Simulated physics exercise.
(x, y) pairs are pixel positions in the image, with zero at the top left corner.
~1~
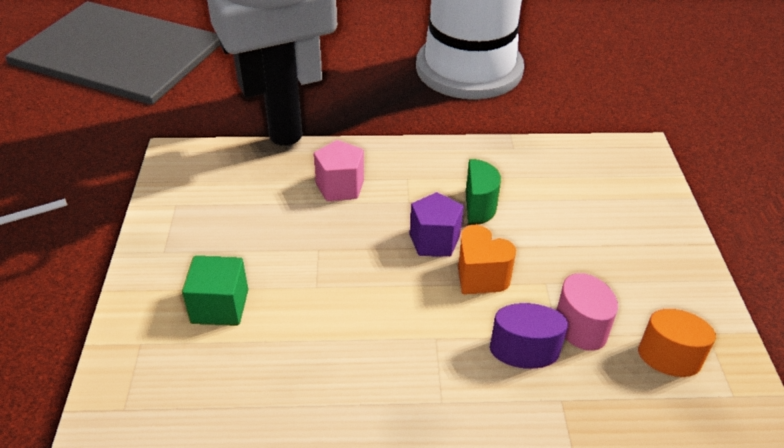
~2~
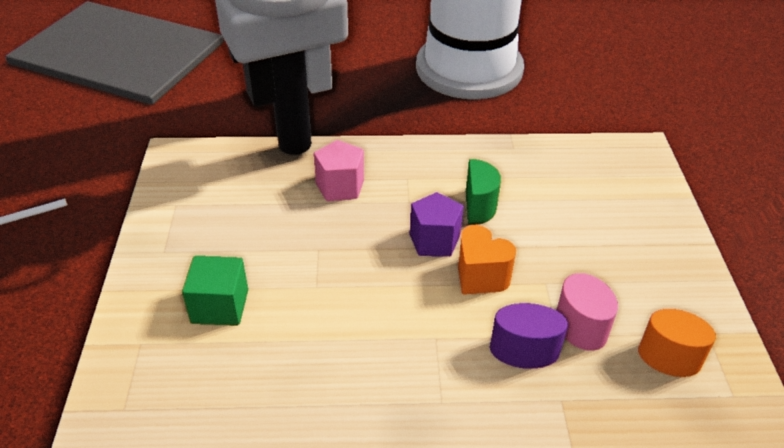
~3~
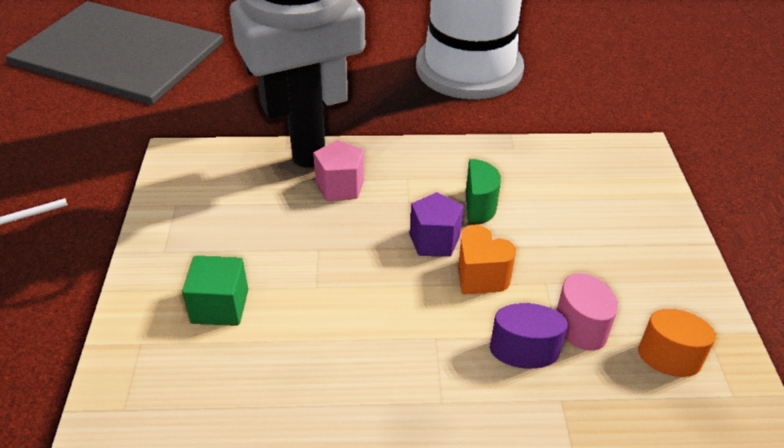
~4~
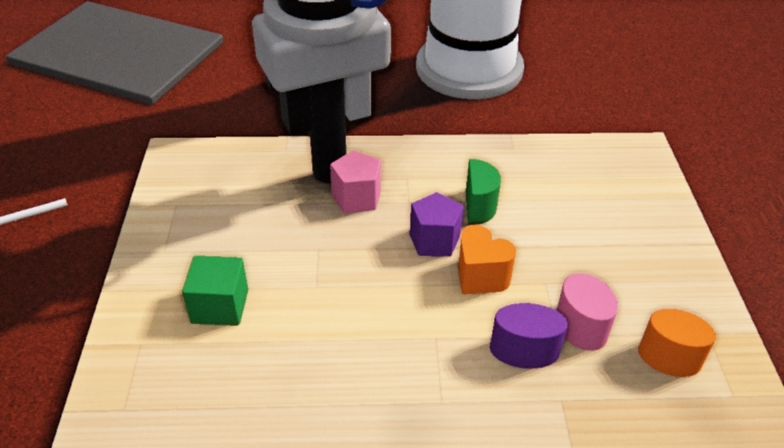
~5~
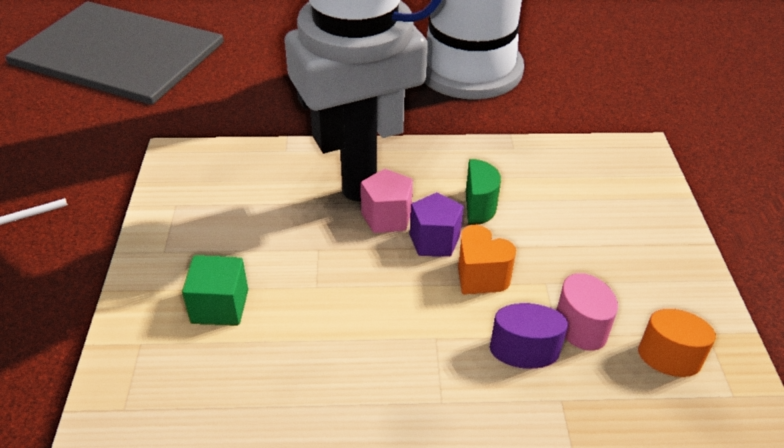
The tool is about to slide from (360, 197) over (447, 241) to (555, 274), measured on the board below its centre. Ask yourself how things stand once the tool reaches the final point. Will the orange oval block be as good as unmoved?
Going by the path, yes.
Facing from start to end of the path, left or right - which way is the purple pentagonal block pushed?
To the left.
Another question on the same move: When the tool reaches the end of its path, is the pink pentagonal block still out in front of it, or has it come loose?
Most likely the pink pentagonal block slides off.
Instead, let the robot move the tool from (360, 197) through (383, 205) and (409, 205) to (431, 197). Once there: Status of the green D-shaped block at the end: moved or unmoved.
It is still on its spot.
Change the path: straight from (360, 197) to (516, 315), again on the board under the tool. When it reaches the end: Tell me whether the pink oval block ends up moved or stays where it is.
The push reaches it.
The first path, step by step. One third of the way, tool at (416, 220); pink pentagonal block at (441, 222); purple pentagonal block at (489, 227), turned 40° anticlockwise; orange heart at (509, 261), turned 50° clockwise.
Two thirds of the way, tool at (482, 246); pink pentagonal block at (492, 254), turned 45° clockwise; purple pentagonal block at (536, 238), turned 70° anticlockwise; orange heart at (539, 281), turned 75° clockwise.
At the end, tool at (556, 267); pink pentagonal block at (494, 260), turned 60° clockwise; purple pentagonal block at (608, 261), turned 50° anticlockwise; orange heart at (542, 285), turned 55° clockwise; orange oval block unmoved.
